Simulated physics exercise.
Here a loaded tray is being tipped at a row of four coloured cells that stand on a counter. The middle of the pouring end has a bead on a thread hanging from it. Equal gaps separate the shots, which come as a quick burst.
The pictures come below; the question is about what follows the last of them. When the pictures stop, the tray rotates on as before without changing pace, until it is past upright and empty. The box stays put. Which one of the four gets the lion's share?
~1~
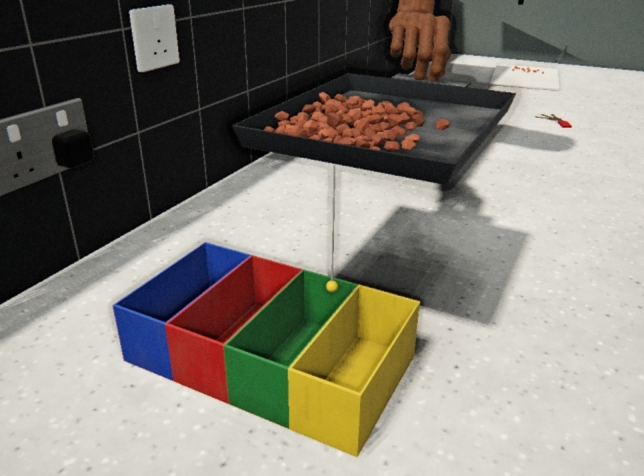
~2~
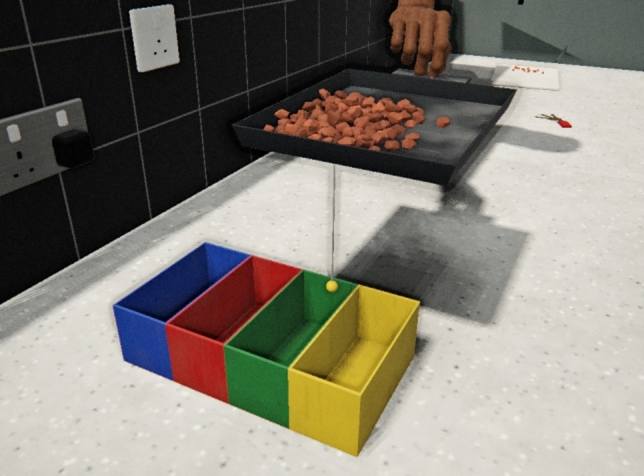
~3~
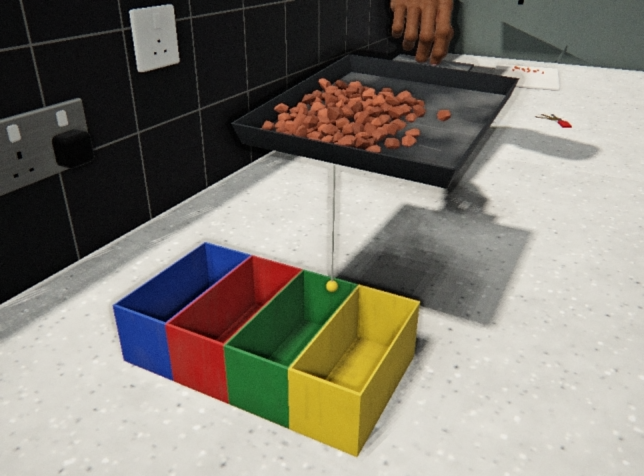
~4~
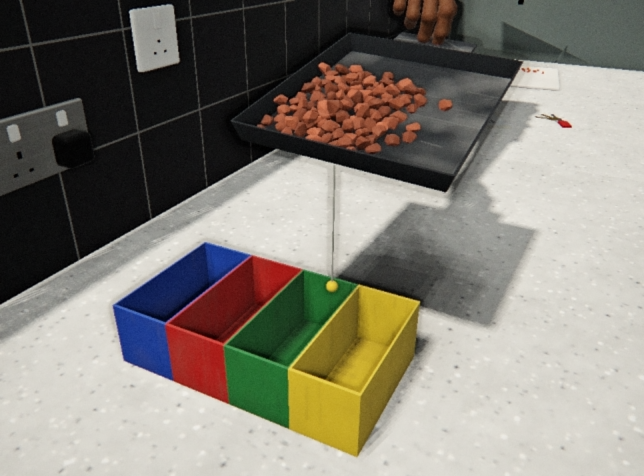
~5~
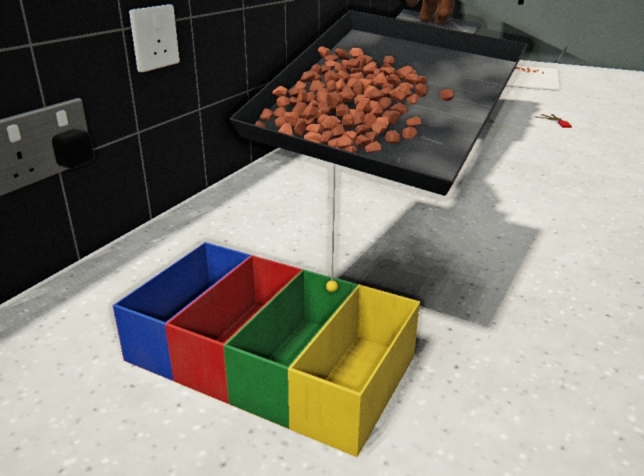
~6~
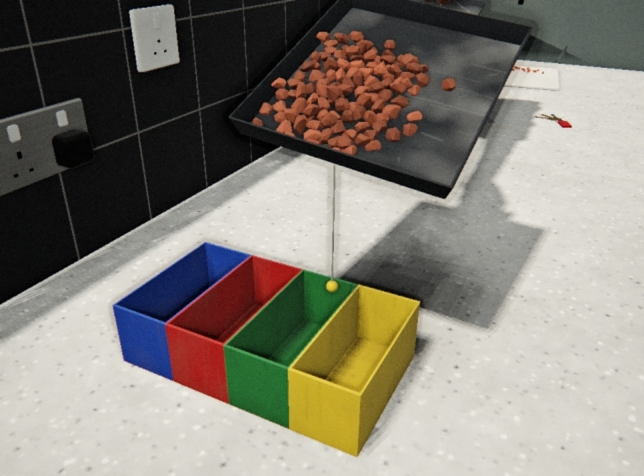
Lion's share: Yellow.
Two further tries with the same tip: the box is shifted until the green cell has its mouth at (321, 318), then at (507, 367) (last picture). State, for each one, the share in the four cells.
You'd get 70 per cent first and 80 per cent second.
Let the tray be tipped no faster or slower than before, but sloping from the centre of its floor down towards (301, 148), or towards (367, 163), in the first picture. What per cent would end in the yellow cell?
I'd say roughly 0 percent with the first slope, 30 percent with the other.
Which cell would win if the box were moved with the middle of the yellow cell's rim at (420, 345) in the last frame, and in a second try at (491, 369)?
The cell in yellow first, the cell in green second.
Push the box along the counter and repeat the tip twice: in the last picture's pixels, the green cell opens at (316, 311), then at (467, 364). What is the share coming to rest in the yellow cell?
You'd get near 50 per cent and afterwards near 0 per cent.
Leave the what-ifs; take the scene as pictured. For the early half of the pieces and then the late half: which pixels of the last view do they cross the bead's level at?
The leading part at (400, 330), the rest of it at (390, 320).
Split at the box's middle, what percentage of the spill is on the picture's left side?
Share on the left: Near 0 %.
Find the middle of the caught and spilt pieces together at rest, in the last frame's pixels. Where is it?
About (374, 404).
Shortly afterwards, tray tipped steeply; all but a few on the tray; a little falling or outside the box.
Next, tray tipped past a quarter turn; a little on the tray; near a quarter in the yellow cell; a little in the green cell; near half falling or outside the box.
Some moments later, tray tipped past a quarter turn; near a third in the yellow cell; a little in the green cell; near half falling or outside the box.
In the end, tray tipped past a quarter turn; near a third in the yellow cell; a little in the green cell; none at all in the red cell; none at all in the blue cell; near half outside the box.
